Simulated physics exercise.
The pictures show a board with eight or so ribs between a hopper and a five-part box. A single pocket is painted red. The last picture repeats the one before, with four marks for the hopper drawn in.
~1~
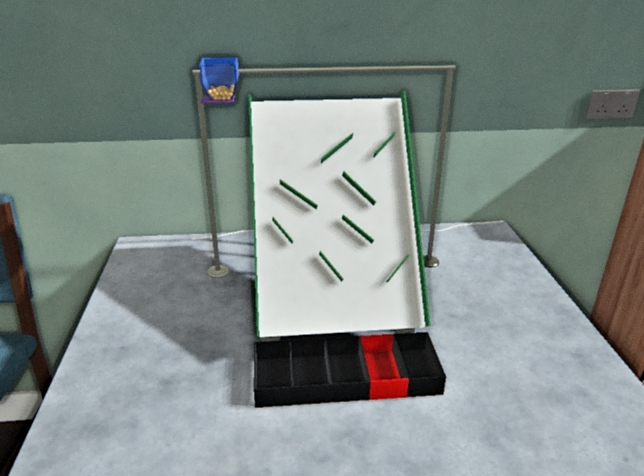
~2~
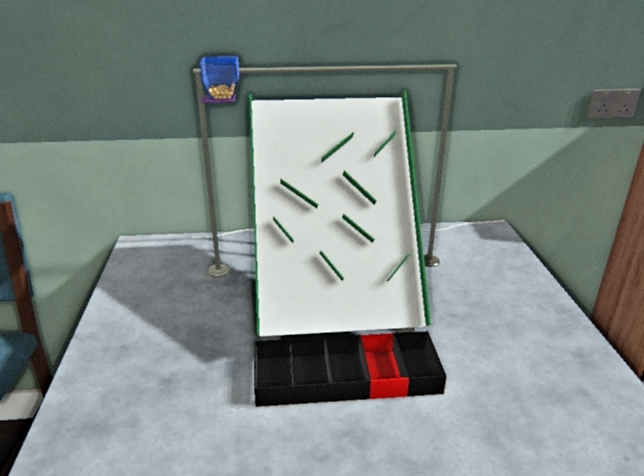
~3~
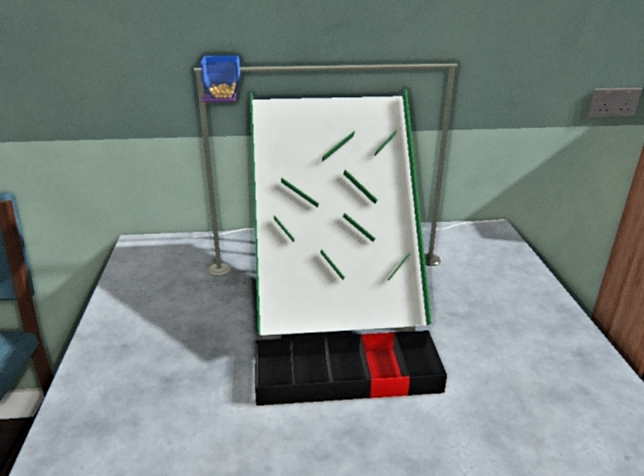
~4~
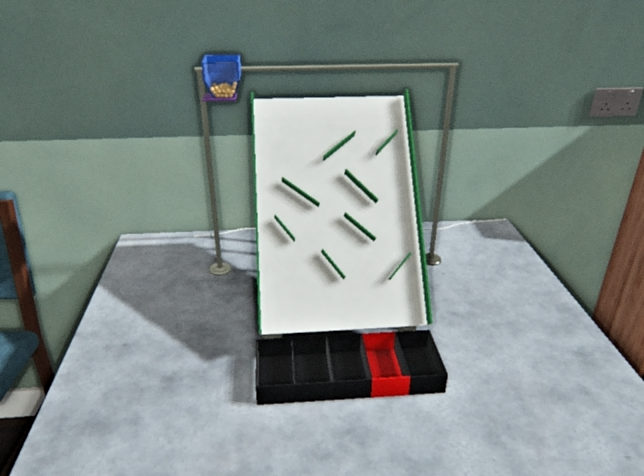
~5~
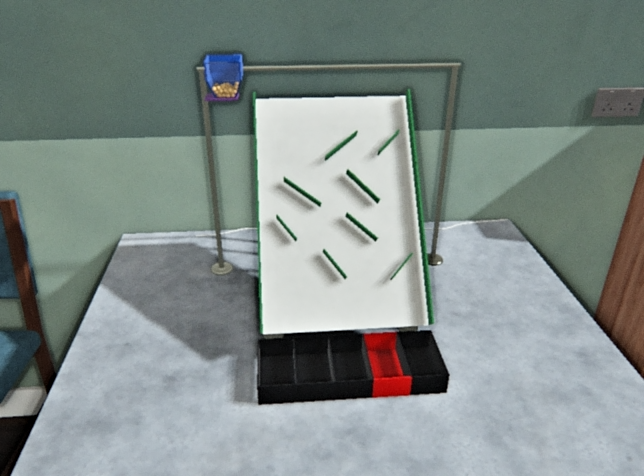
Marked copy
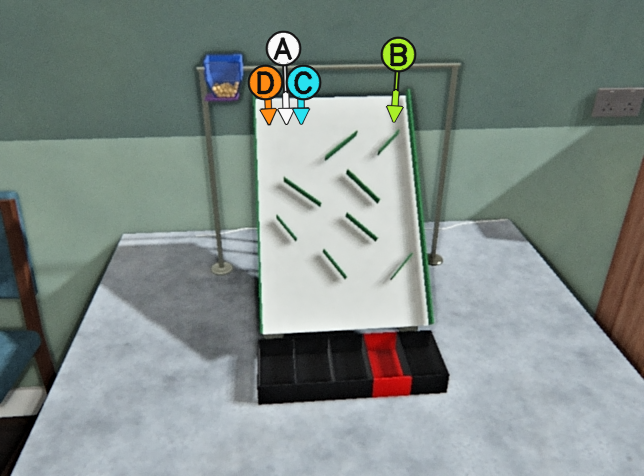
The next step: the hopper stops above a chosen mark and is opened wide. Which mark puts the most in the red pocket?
Mark C.
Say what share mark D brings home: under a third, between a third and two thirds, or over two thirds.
Under a third.
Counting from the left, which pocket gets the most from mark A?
The fourth from the left.
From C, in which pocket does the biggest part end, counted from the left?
The fourth.
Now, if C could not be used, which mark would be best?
Here it is mark A.
On the marked copy, mark A meets the board at (286, 118); mark B meets the board at (394, 115); mark C meets the board at (301, 118); mark D meets the board at (268, 118).
Choosing A, roughly half in the red pocket, roughly a third in other pockets, just a few outside the box.
Choosing B, roughly a quarter in the red pocket, roughly two thirds in other pockets, just a few outside the box.
Choosing C, the larger part in the red pocket, about a tenth in other pockets.
Choosing D, roughly a quarter in the red pocket, roughly two thirds in other pockets, about a tenth outside the box.
